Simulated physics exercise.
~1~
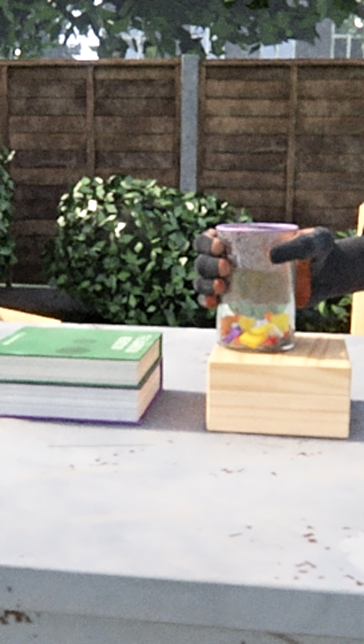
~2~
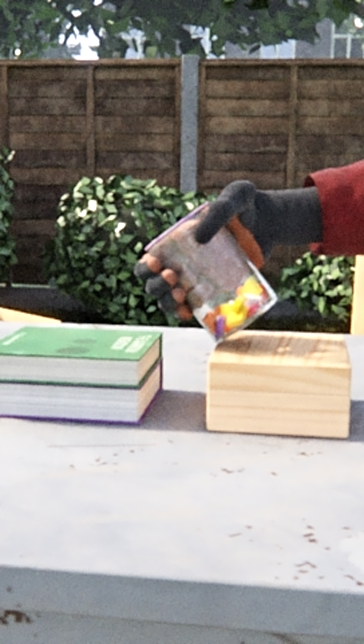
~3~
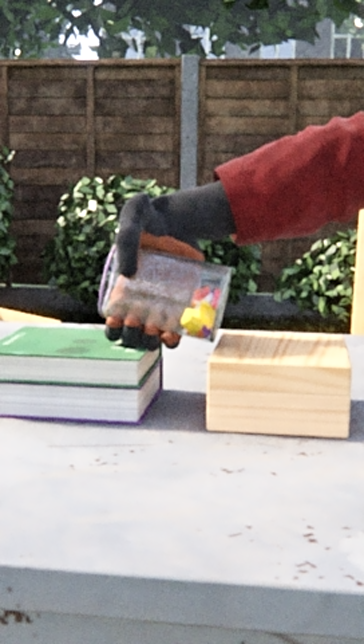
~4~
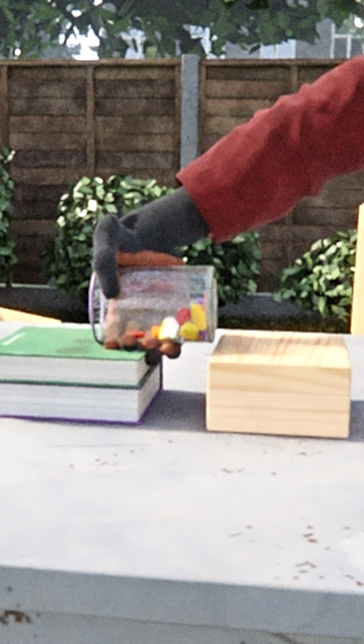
A clear glass holding small colourful pieces stands upright on a pale wooden block, gripped by a dark-gloved hand with exposed fingertips. The view is level across a pale, worn outdoor table, with a green book stacked on another book at left, the block at right, and bushes and a brown fence behind. The hand lifts the glass and tilts it leftward, a red sleeve coming into view. It carries the glass further left, turning it onto its side. Finally it lowers the glass to rest on the books, lying flat with the pieces still inside.
